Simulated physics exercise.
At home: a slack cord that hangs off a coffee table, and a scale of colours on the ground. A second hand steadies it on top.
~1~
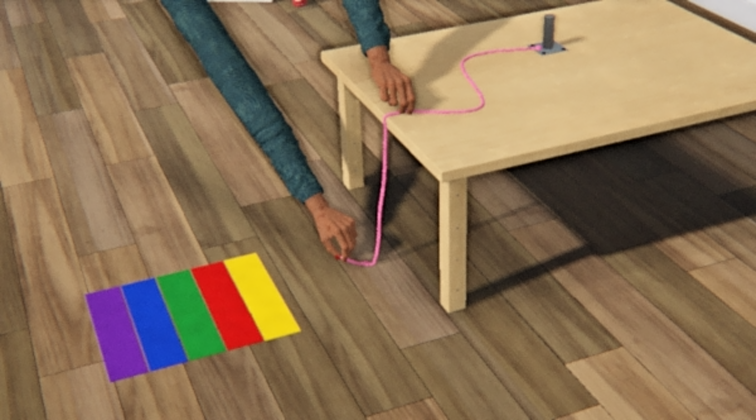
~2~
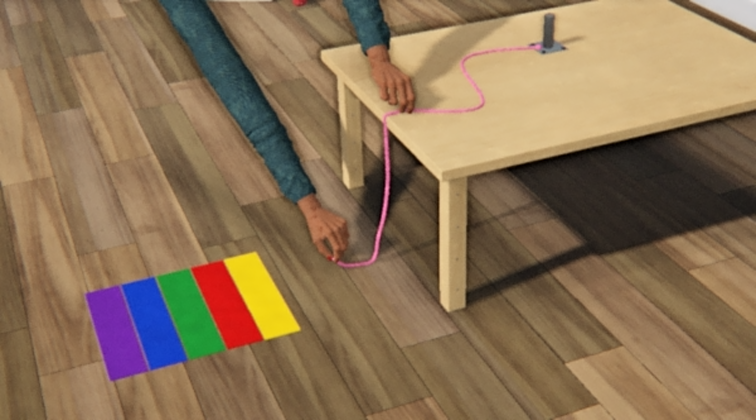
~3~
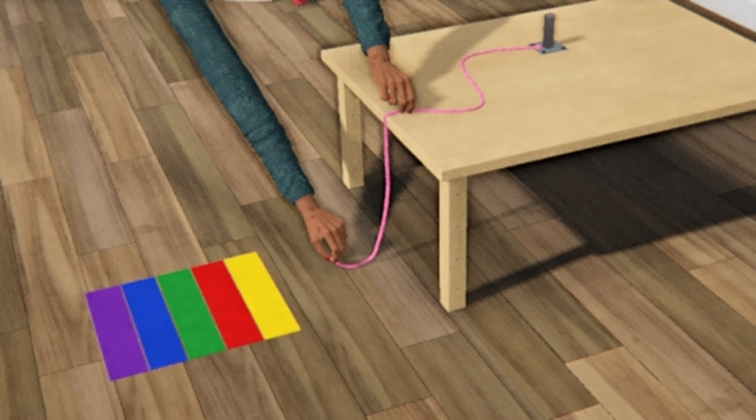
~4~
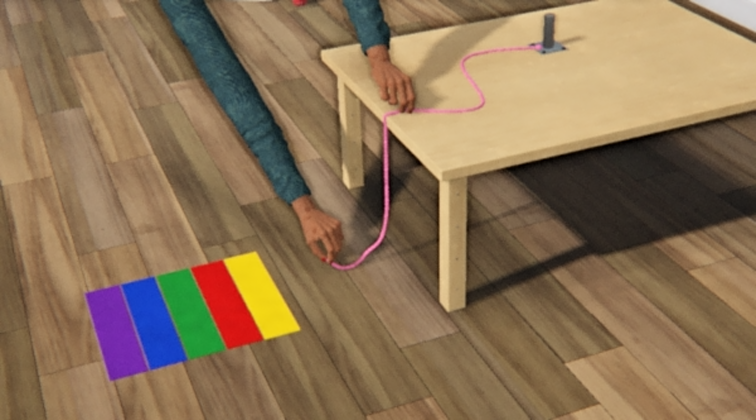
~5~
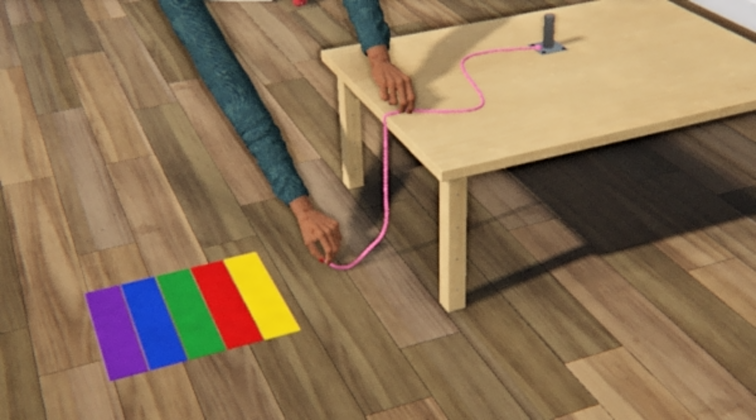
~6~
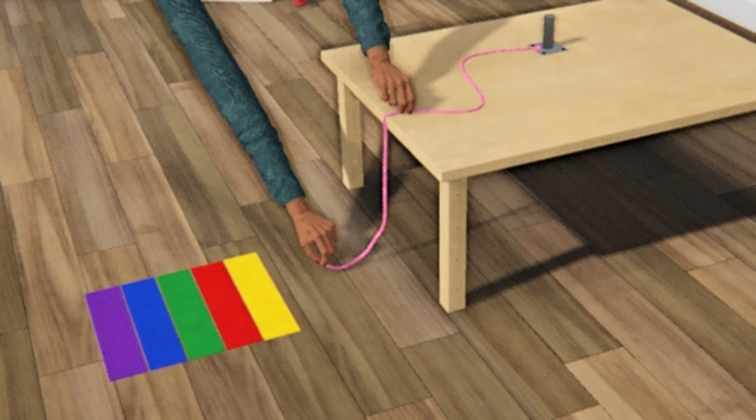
A hand slowly draws the end of a pink cord left beside a wooden table.
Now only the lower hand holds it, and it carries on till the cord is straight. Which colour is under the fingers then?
Over blue.
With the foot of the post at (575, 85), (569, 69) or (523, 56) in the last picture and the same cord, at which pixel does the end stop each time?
Near (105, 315), (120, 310) and (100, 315).
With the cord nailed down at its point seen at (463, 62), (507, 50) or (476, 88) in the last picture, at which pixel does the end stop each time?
In that order: (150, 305), (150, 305) and (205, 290).
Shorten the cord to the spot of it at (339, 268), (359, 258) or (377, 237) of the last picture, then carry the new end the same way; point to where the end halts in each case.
About (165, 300), (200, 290) and (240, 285).
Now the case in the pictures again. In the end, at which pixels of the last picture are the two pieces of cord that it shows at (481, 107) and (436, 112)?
They go to (383, 103) and to (344, 129).
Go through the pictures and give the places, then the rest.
In the first picture, end (342, 257); yellow (275, 320); red (238, 330); green (201, 339); blue (163, 350); purple (124, 360).
In the second picture, end (334, 258); cord through (504, 50) (463, 69) (483, 101) (418, 111) (388, 164) (379, 234).
In the third picture, end (332, 259).
In the fourth picture, end (328, 260); cord through (504, 50) (463, 68) (483, 101) (418, 111) (386, 165) (383, 234).
In the fifth picture, end (326, 260).
In the sixth picture, end (321, 262); cord through (504, 50) (463, 69) (483, 101) (418, 112) (385, 166) (379, 233).
Soon after, end near (205, 291); over red.
After that, end near (166, 301); over blue.
At the stop, end near (143, 306); over blue. The end stops over the blue strip.
